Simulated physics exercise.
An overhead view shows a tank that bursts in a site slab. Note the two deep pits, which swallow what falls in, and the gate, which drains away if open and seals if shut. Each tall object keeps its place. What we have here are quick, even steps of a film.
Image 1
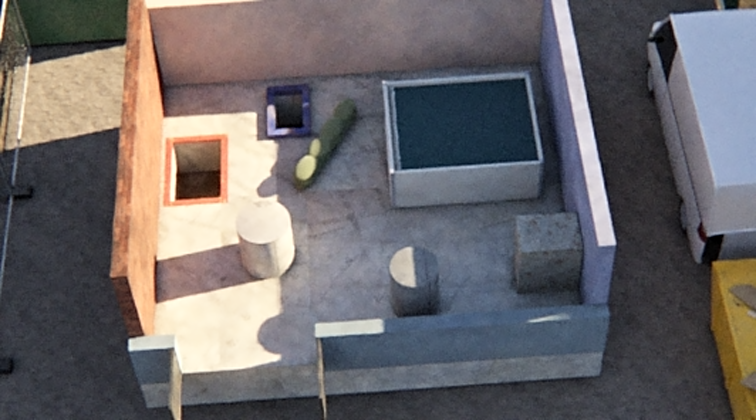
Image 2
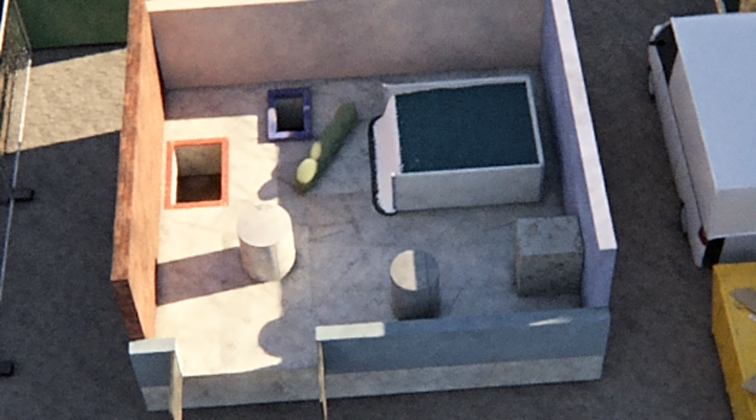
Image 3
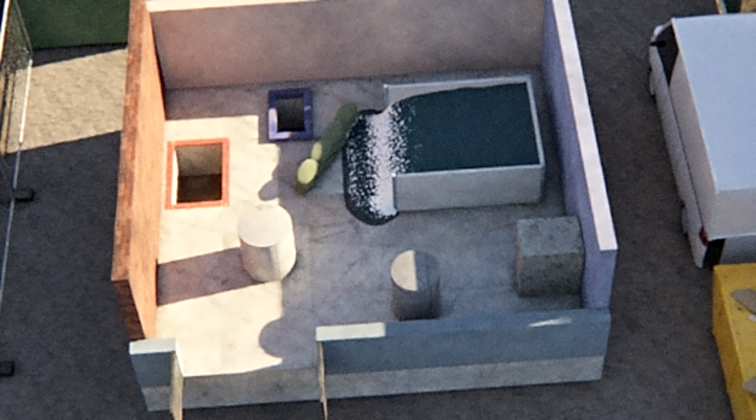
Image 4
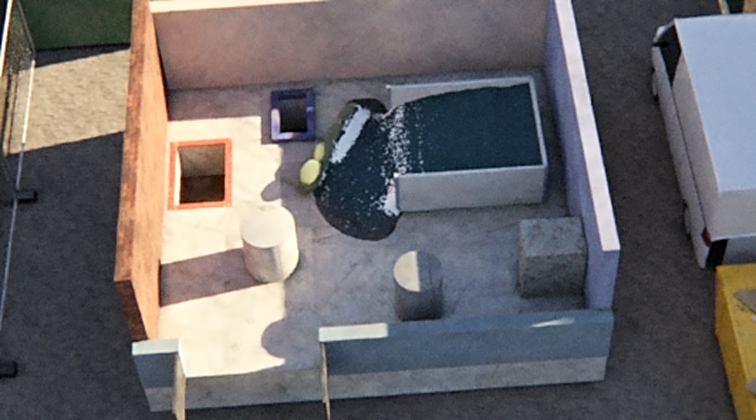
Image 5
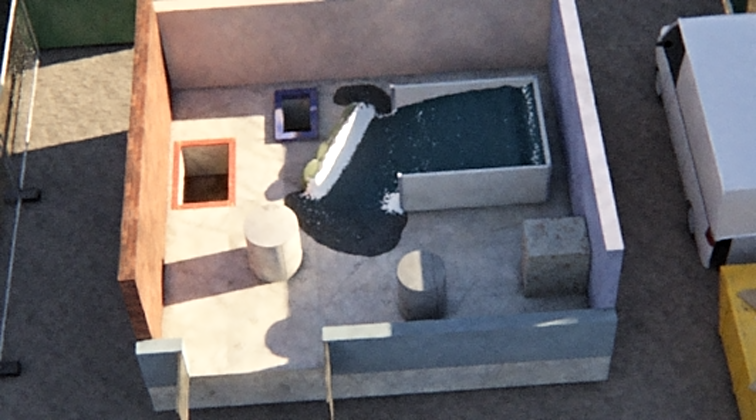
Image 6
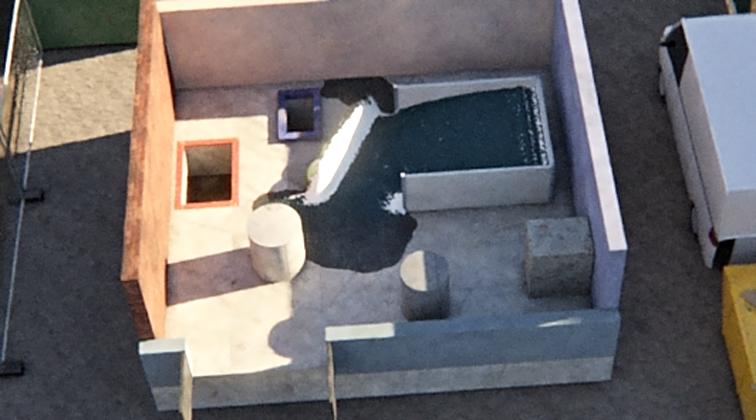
On a walled concrete slab, dark water bursting from a tank's left side, striking a green log and spreading around it.
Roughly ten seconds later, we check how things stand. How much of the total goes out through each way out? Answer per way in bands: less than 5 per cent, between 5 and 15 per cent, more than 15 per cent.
Going out through each: The gate, more than 15 per cent; the red pit, more than 15 per cent; the blue pit, less than 5 per cent.
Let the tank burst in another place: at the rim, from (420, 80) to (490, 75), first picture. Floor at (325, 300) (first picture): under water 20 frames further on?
Untouched.
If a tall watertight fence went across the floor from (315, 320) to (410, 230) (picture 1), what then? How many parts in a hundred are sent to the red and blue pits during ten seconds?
I'd give red roughly 25 % and blue roughly 0 %.
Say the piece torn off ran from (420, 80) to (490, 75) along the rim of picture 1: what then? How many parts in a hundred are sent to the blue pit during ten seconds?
Near 15 per cent for blue.
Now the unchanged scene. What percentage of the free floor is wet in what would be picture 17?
Around 60 percent.
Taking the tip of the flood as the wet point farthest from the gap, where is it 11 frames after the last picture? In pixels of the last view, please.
My pick would be pixel (165, 364).
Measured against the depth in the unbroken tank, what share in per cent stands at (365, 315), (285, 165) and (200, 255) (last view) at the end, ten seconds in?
Approx. values, in order: 8 %, 4 %, 6 %.
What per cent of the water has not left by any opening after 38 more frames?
Roughly 68 out of every hundred parts.
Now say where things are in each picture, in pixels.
Still water in the tank at (461, 125), in the first picture.
The front is at (385, 118), out from the gap at (392, 155), in the second picture.
The front is at (361, 115), out from the gap at (393, 156), in the third picture.
The front is at (356, 103), out from the gap at (396, 158), in the fourth picture.
The front is at a hidden place, out from the gap at (399, 157), in the fifth picture.
Water pours out at (403, 158) and has run to a hidden place, in the sixth picture.
A moment on, water covers 35 % of the floor; the gate 0 %, the red pit 0 %, the blue pit 0 %.
Next, water covers 60 % of the floor; the gate 2 %, the red pit 2 %, the blue pit 0 %.
Then, water covers 75 % of the floor; the gate 9 %, the red pit 8 %, the blue pit 0 %.
Later, water covers 90 % of the floor; the gate 18 %, the red pit 14 %, the blue pit 1 %.
In the end, water covers 95 % of the floor; the gate 25 %, the red pit 19 %, the blue pit 1 %.
